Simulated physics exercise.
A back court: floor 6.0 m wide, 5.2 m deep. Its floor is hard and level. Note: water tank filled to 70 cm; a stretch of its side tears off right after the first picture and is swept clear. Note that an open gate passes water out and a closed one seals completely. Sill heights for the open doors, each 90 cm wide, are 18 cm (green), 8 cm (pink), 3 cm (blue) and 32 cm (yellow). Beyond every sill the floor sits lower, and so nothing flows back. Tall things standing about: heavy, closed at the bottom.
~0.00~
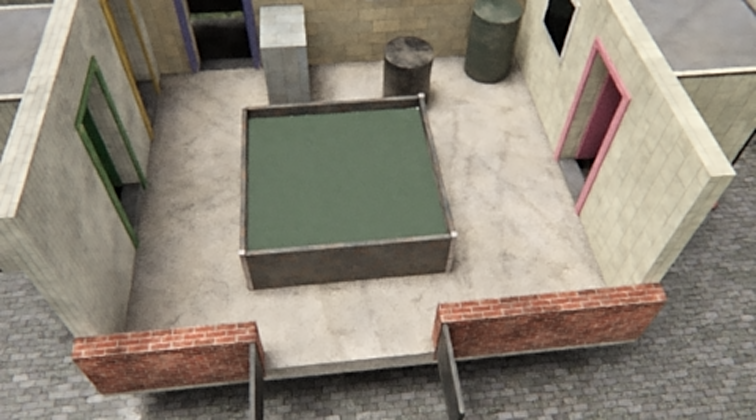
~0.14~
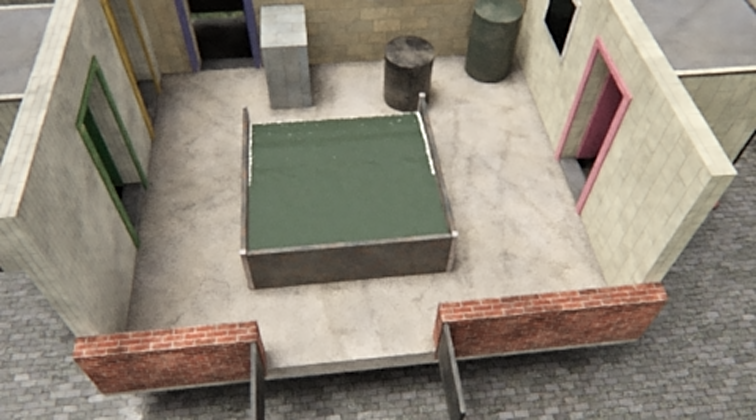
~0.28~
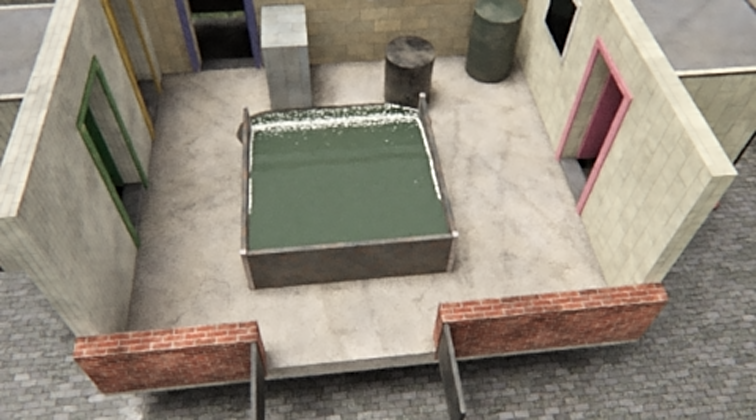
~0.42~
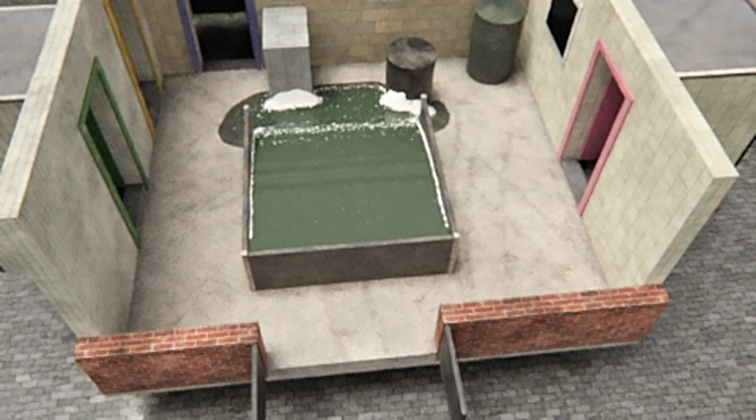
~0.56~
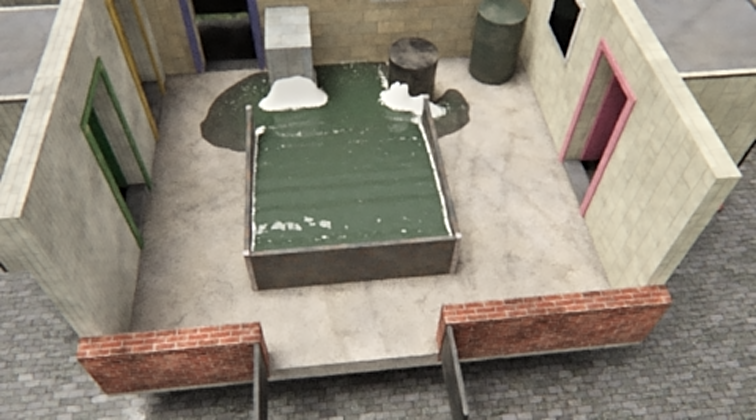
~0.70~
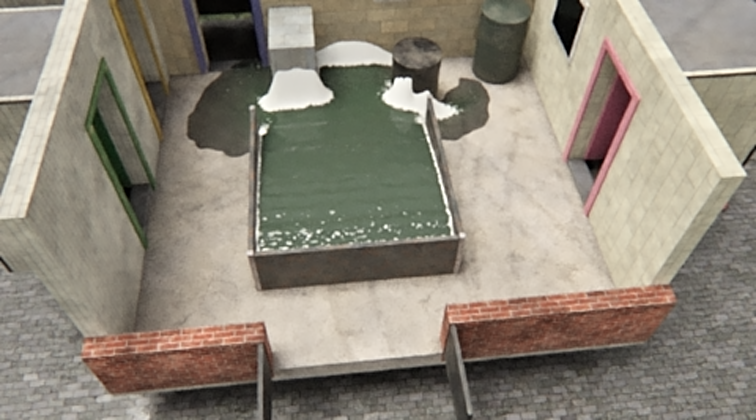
Tank of green water in a walled courtyard losing its far side, water pouring out and foaming around a block and drum.
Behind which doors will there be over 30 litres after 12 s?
One by one: The green door never tops the limit. The pink door tops the limit. The blue door tops the limit. The yellow door never tops the limit.
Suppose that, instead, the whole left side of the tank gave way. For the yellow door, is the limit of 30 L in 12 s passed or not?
In that case, yellow door: Less than that.
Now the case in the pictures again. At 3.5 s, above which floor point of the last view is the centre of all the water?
Near (366, 149).
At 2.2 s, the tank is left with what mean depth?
Some 26 cm on average.
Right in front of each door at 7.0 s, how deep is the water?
Depths: Green door 5 cm, pink door 8 cm, blue door 11 cm, yellow door 15 cm.
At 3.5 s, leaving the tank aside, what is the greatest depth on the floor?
I'd say near 34 centimetres.
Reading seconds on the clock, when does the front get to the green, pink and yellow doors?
Green = 2.4 s, pink = 2.0 s, yellow = 1.1 s.
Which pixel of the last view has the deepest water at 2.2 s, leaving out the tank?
Look at roughly (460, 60).
After 1.4 s water covers 40 % of the floor and is deepest (61 cm) near (344, 67); green door not reached, pink door not reached, blue door 12 cm at the sill, 40 L in, yellow door 11 cm at the sill, 0 L in.
After 2.2 s water covers 45 % of the floor and is deepest (57 cm) near (460, 60); green door not reached, pink door 7 cm at the sill, 0 L in, blue door 20 cm at the sill, 102 L in, yellow door 31 cm at the sill, 0 L in.
After 3.5 s water covers 75 % of the floor and is deepest (34 cm) near (471, 60); green door 7 cm at the sill, 0 L in, pink door 17 cm at the sill, 13 L in, blue door 20 cm at the sill, 235 L in, yellow door 25 cm at the sill, 0 L in.
After 7.0 s water covers 95 % of the floor and is deepest (24 cm) near (130, 363); green door 5 cm at the sill, 0 L in, pink door 8 cm at the sill, 59 L in, blue door 11 cm at the sill, 430 L in, yellow door 15 cm at the sill, 0 L in.
After 12.0 s water covers 100 % of the floor and is deepest (15 cm) near (178, 359); green door 13 cm at the sill, 0 L in, pink door 9 cm at the sill, 70 L in, blue door 11 cm at the sill, 597 L in, yellow door 13 cm at the sill, 0 L in.
